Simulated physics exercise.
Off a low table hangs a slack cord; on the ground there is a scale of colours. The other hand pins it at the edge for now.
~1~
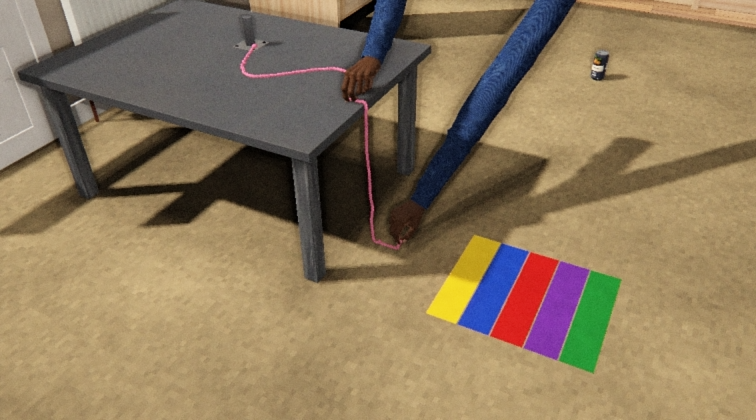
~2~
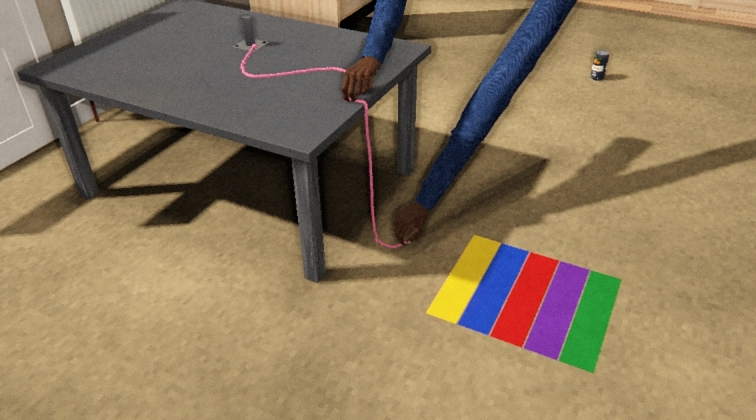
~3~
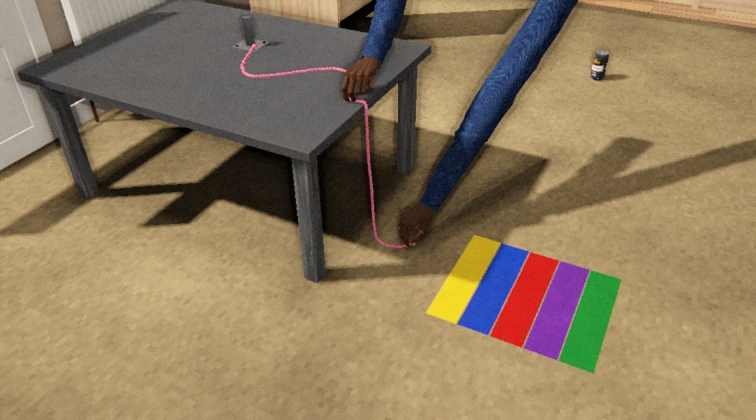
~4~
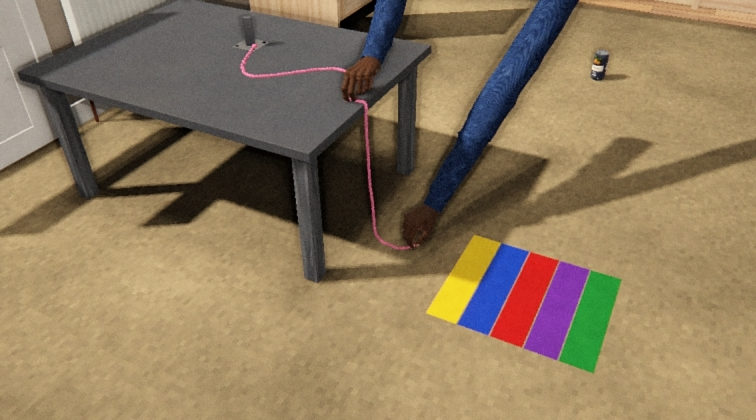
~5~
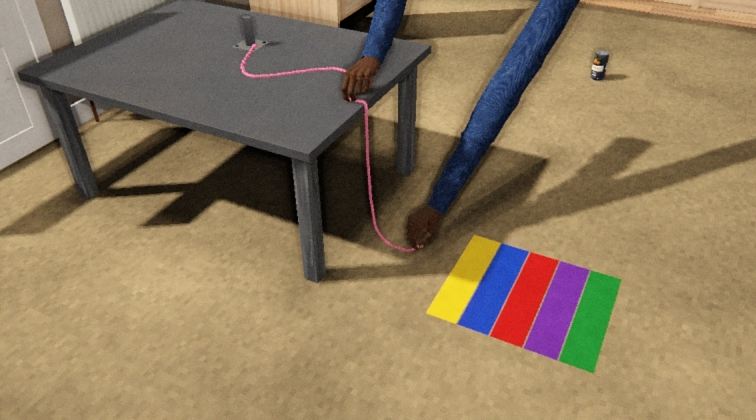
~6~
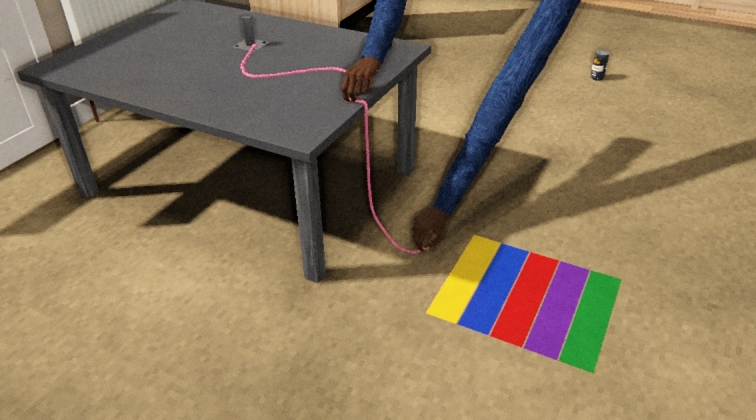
A hand slowly draws the pink cord's lower end slightly right while another pins it.
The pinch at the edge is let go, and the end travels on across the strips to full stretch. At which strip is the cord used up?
At the green one.
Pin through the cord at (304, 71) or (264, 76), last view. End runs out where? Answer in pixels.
Per try (px, approx.): (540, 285), (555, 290).
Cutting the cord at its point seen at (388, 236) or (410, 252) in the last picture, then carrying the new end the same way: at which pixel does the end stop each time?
Result 1: (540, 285). Result 2: (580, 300).
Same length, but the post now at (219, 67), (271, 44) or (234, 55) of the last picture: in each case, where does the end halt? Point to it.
The spots are near (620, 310), (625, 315) and (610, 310).
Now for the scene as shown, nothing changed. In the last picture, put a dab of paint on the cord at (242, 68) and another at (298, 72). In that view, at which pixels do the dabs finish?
First one close to (292, 60), second close to (341, 81).
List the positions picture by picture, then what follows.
The first frame shows end (401, 241); yellow (450, 303); blue (481, 313); red (513, 325); purple (547, 336); green (582, 349).
The second frame shows end (406, 243); cord through (245, 59) (275, 75) (344, 71) (356, 101) (371, 163) (374, 221).
The third frame shows end (411, 244).
The fourth frame shows end (414, 245); cord through (245, 59) (275, 75) (344, 71) (356, 101) (368, 163) (374, 221).
The fifth frame shows end (418, 247).
The sixth frame shows end (424, 248); cord through (245, 59) (275, 75) (344, 71) (356, 101) (368, 163) (379, 223).
A little later, end near (537, 285); over red.
Next, end near (579, 298); over purple.
When it is tight, end near (604, 306); over green. Over green.
